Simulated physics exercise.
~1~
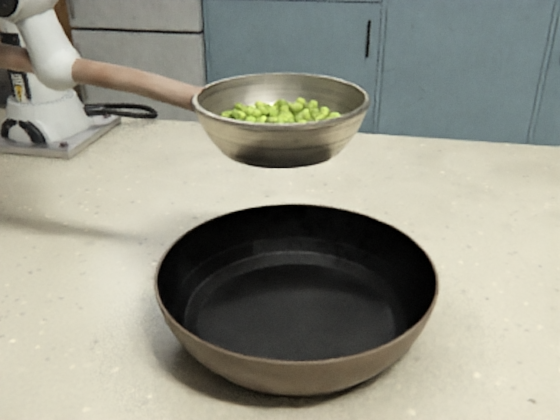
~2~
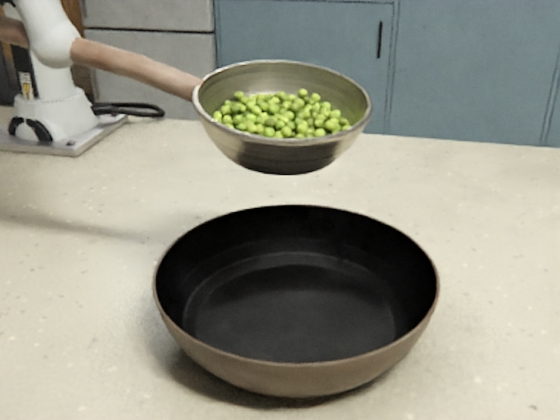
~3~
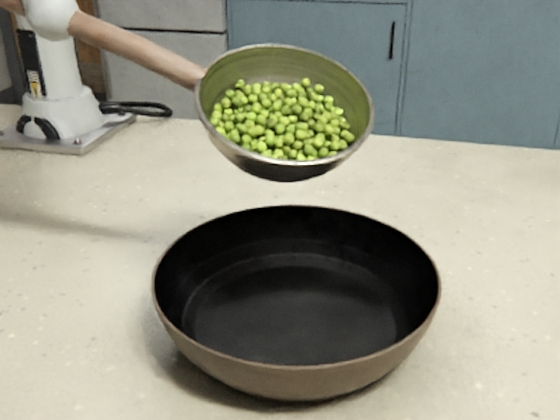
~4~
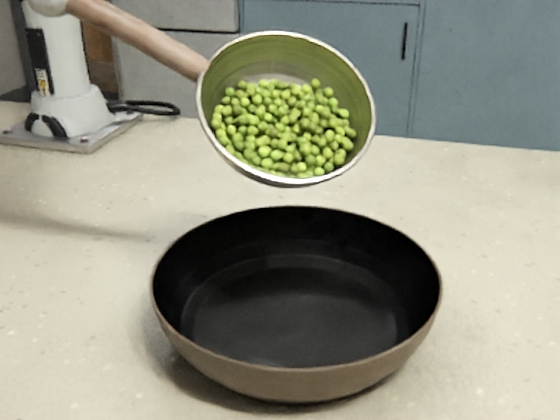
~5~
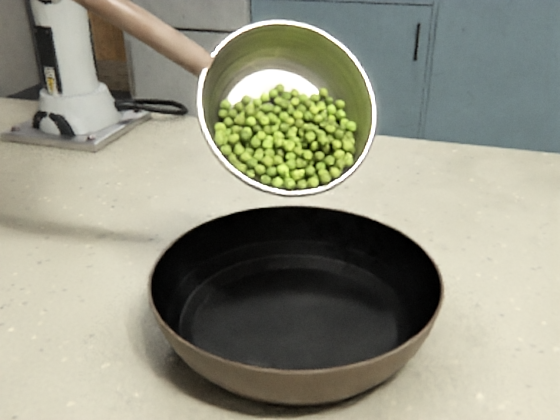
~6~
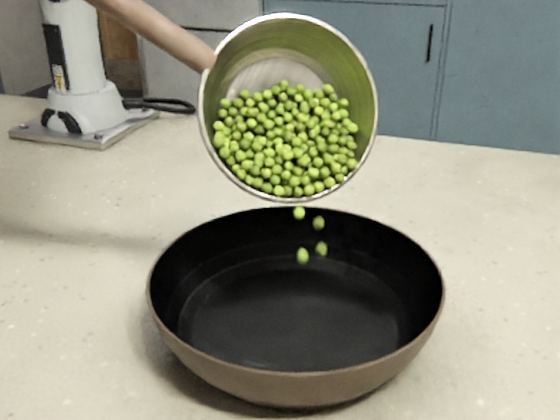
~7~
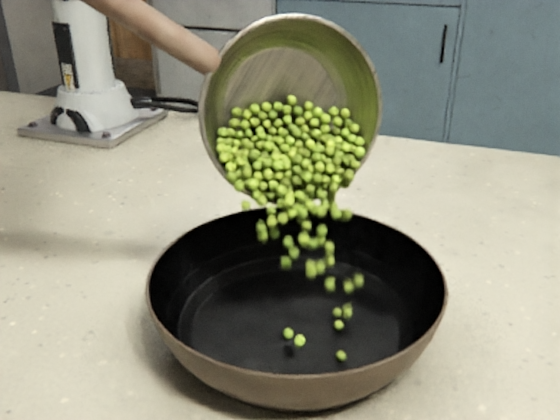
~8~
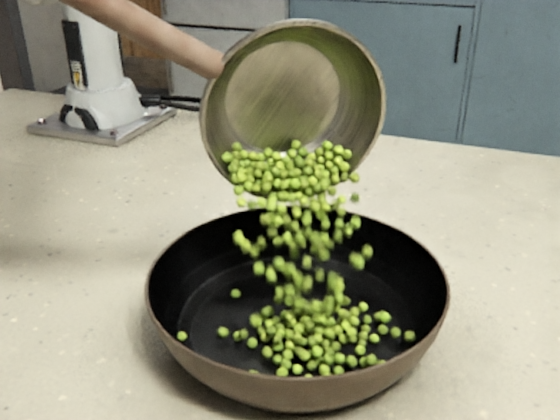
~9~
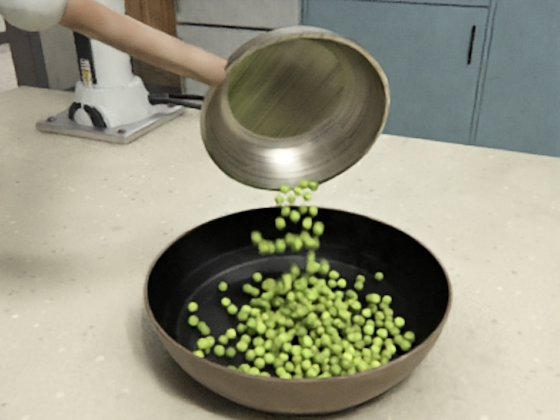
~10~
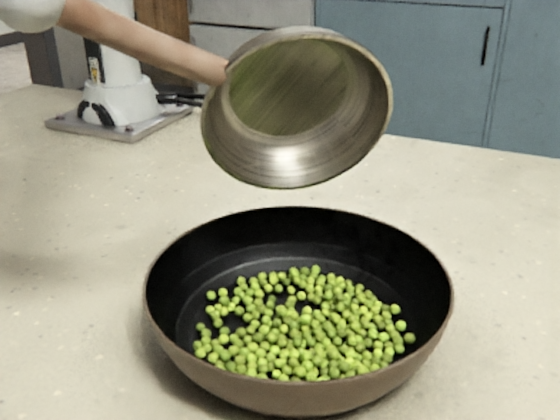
A silvery metal pan with a pinkish-brown handle, held from the left by a white robotic arm, hovers with green peas inside above a wide black pan with a brown outer wall. The view looks slightly down on a pale speckled counter, with blue-grey cabinets behind, and drifts gently sideways. The upper pan tips steadily towards the viewer, its peas gathering near the lower rim. A few drop first, then a thick stream pours down and thins to a last trickle. Finally the tilted pan is empty, and the peas lie spread across the still black pan.
